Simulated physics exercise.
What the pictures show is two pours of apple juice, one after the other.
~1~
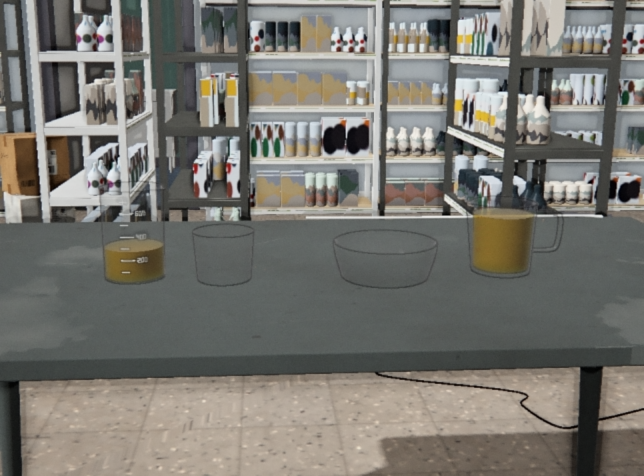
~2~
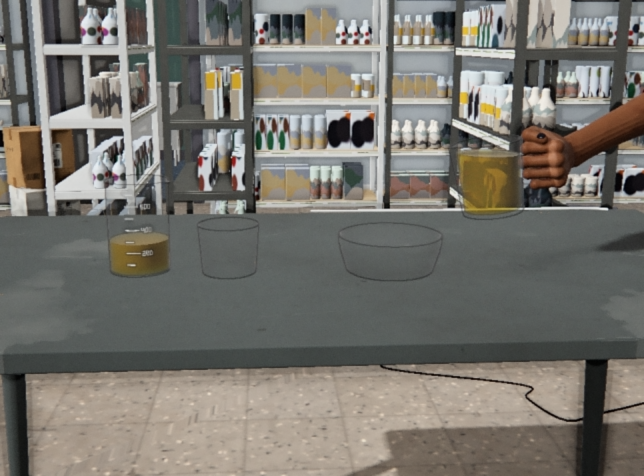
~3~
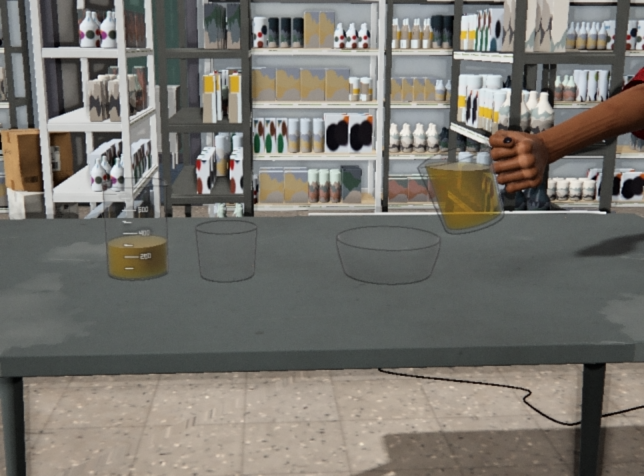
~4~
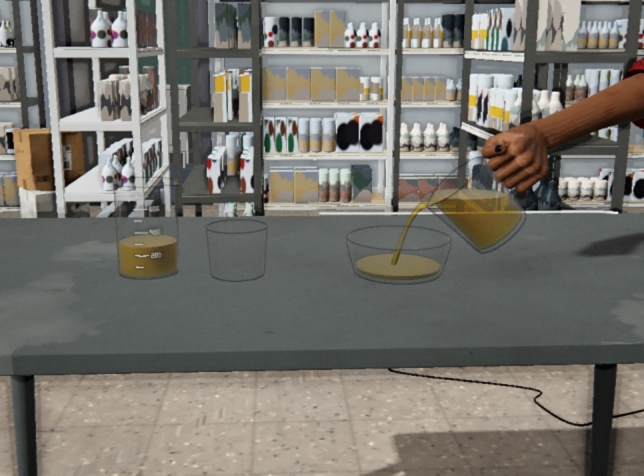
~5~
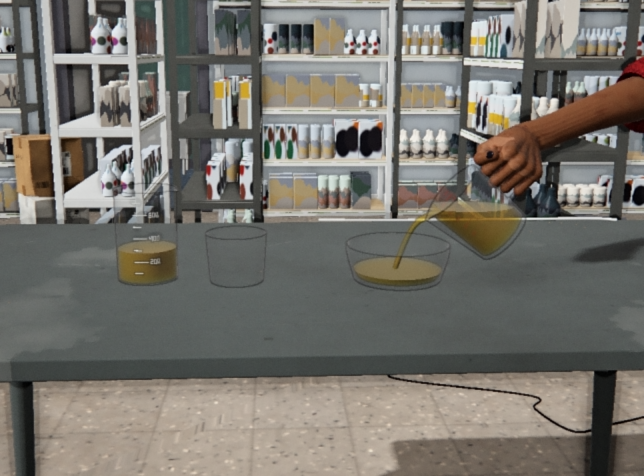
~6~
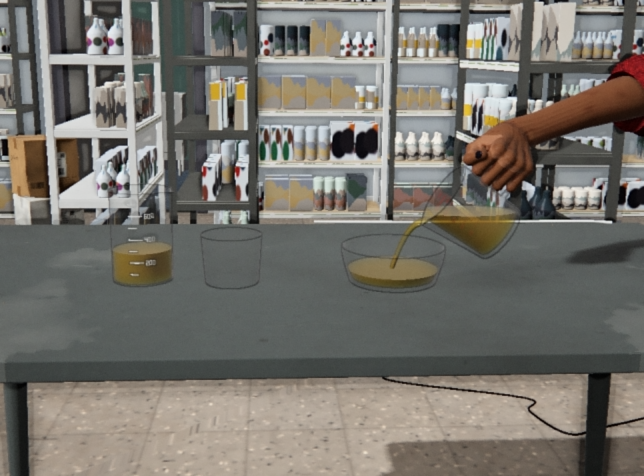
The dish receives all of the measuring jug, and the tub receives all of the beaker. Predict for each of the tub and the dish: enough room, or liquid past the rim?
My prediction: Tub: Enough space; dish: Enough space.
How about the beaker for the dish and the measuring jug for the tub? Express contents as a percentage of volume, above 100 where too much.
Estimate: 40 in a hundred, then 130 in a hundred.
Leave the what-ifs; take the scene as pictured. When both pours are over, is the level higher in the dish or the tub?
The level ends higher in the one on the left.
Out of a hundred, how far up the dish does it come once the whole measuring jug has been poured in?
Near 70 in a hundred.
Next, the dish is about half full.
After that, the dish is about two thirds full.
Finally, the tub is about three quarters full; the dish is about two thirds full.
